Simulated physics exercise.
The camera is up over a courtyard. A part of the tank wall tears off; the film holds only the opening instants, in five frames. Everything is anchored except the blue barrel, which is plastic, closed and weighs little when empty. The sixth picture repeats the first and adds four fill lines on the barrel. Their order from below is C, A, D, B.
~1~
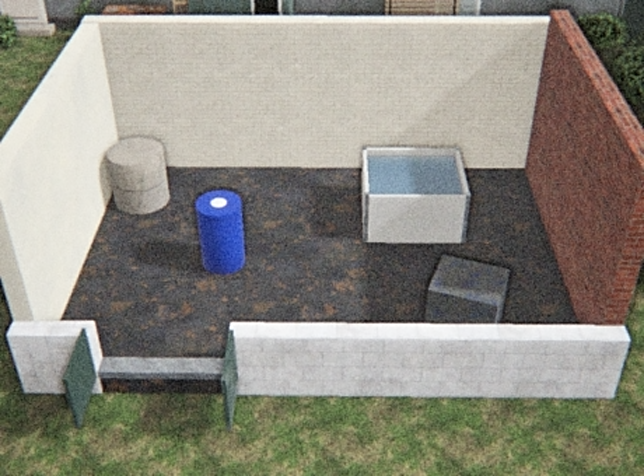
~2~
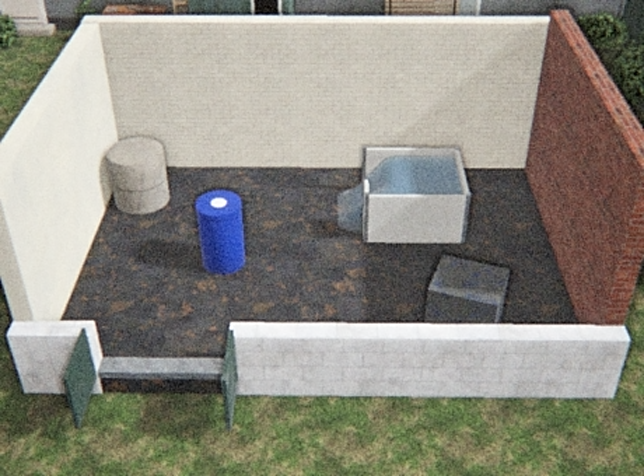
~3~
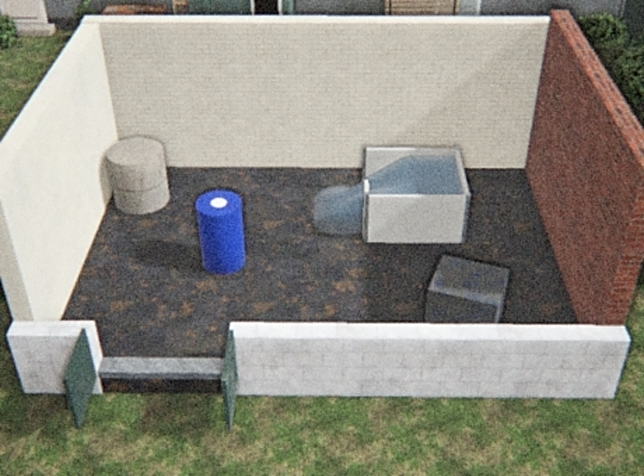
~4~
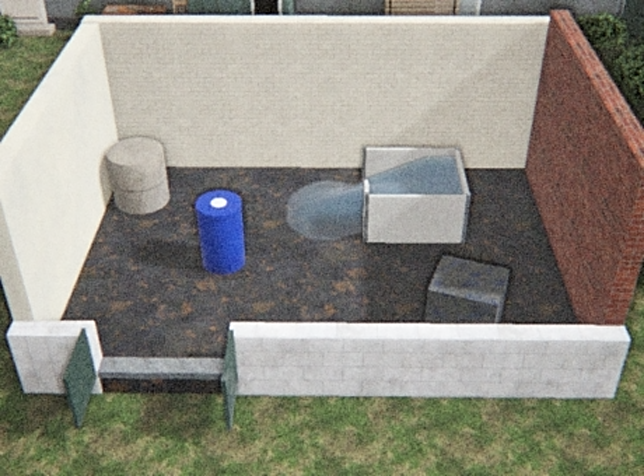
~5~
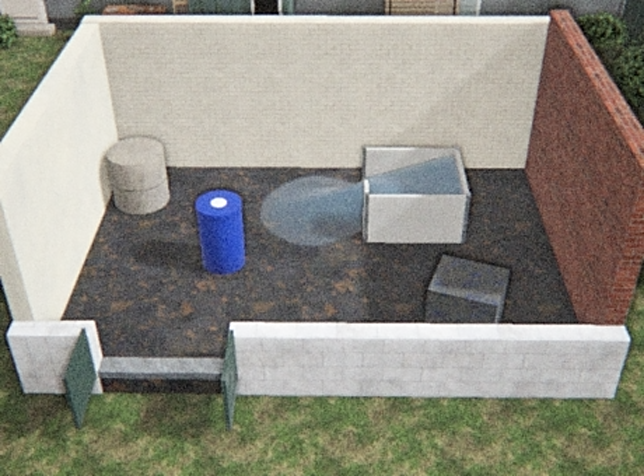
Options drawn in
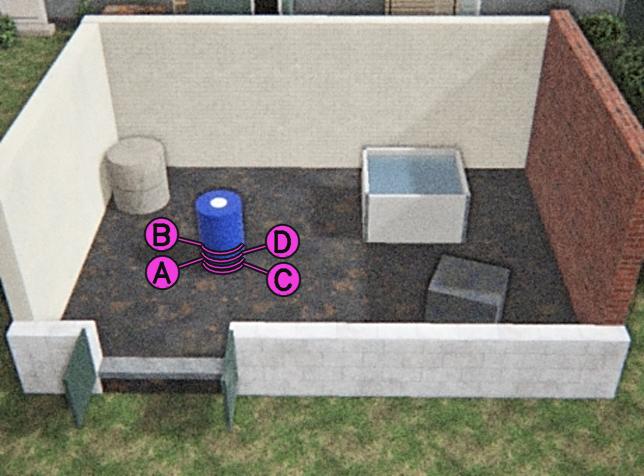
A walled courtyard held a blue barrel, a stone drum, a dark block and a full white tank, whose water poured out its left side and spread leftward over the ground in a widening pool.
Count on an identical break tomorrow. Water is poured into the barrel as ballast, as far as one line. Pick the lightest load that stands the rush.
A will do.
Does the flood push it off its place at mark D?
No.
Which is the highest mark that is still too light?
The answer is C.
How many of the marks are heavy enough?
Three of them.
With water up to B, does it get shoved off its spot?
No, that is safe.
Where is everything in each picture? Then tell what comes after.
The first frame shows lid of the blue barrel at (219, 203); tank full, its middle at (414, 176); open gate at (163, 325).
In the second frame, 1 % of the ground wet, in view closest to the barrel at (351, 226).
In the third frame, 3 % of the ground wet, in view closest to the barrel at (319, 221).
In the fourth frame, 5 % of the ground wet, in view closest to the barrel at (305, 232).
The fifth frame shows lid of the blue barrel at (219, 203); 8 % of the ground wet, in view closest to the barrel at (286, 237).
On the marked copy, A at (221, 267); B at (220, 253); C at (221, 272); D at (220, 261); from the bottom up C, A, D, B.
With A, it does not move.
With B, it does not move.
With C, it is pushed about its own width away.
With D, it does not move.
